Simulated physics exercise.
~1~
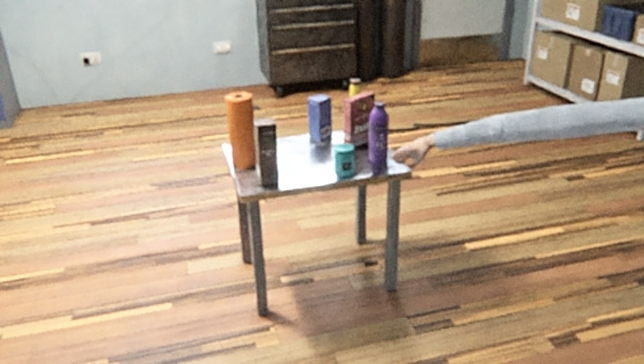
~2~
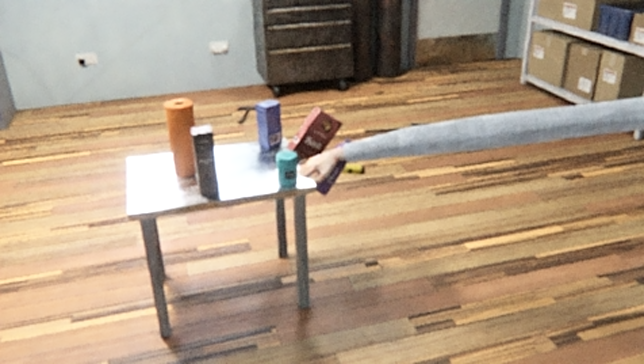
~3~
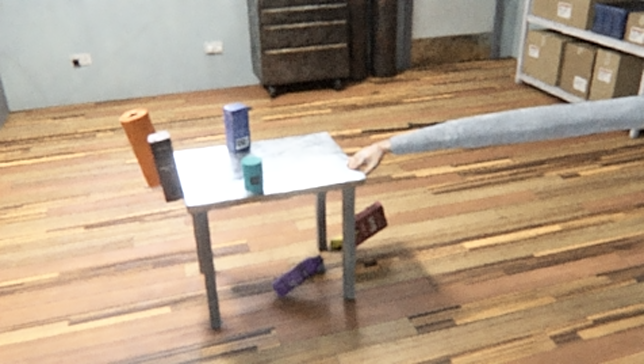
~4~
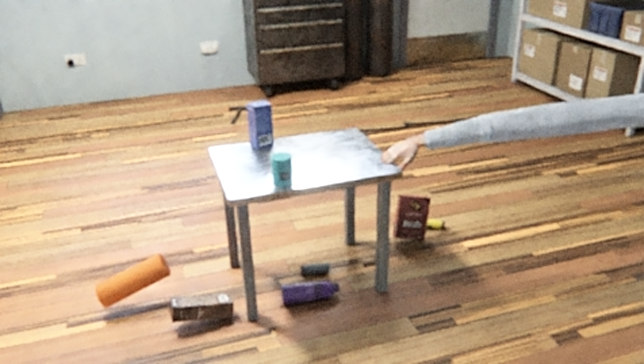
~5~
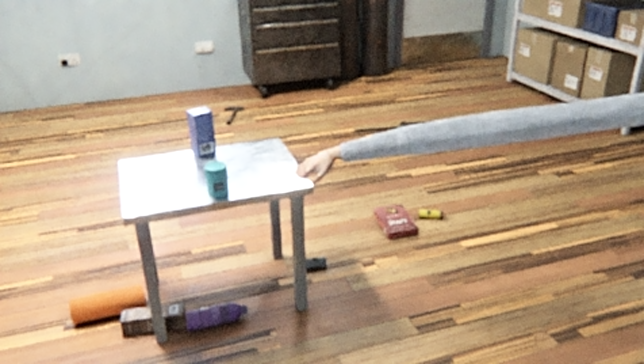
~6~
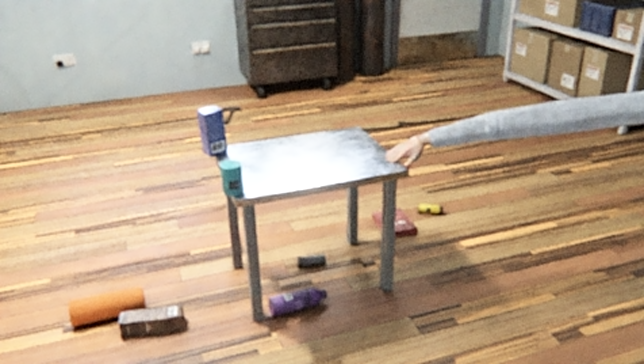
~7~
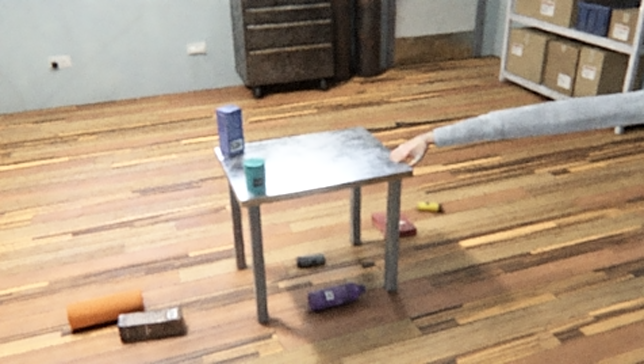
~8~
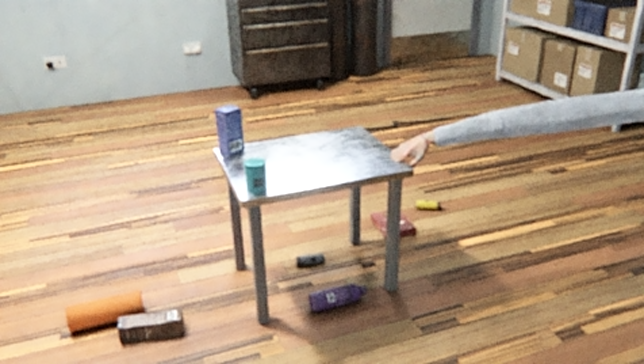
In a room with a wooden floor, a hand jerked a small table left and right several times, sending the purple bottle, red packet, orange roll, brown carton and two shakers to the floor, while the blue carton and turquoise jar stayed standing on top.
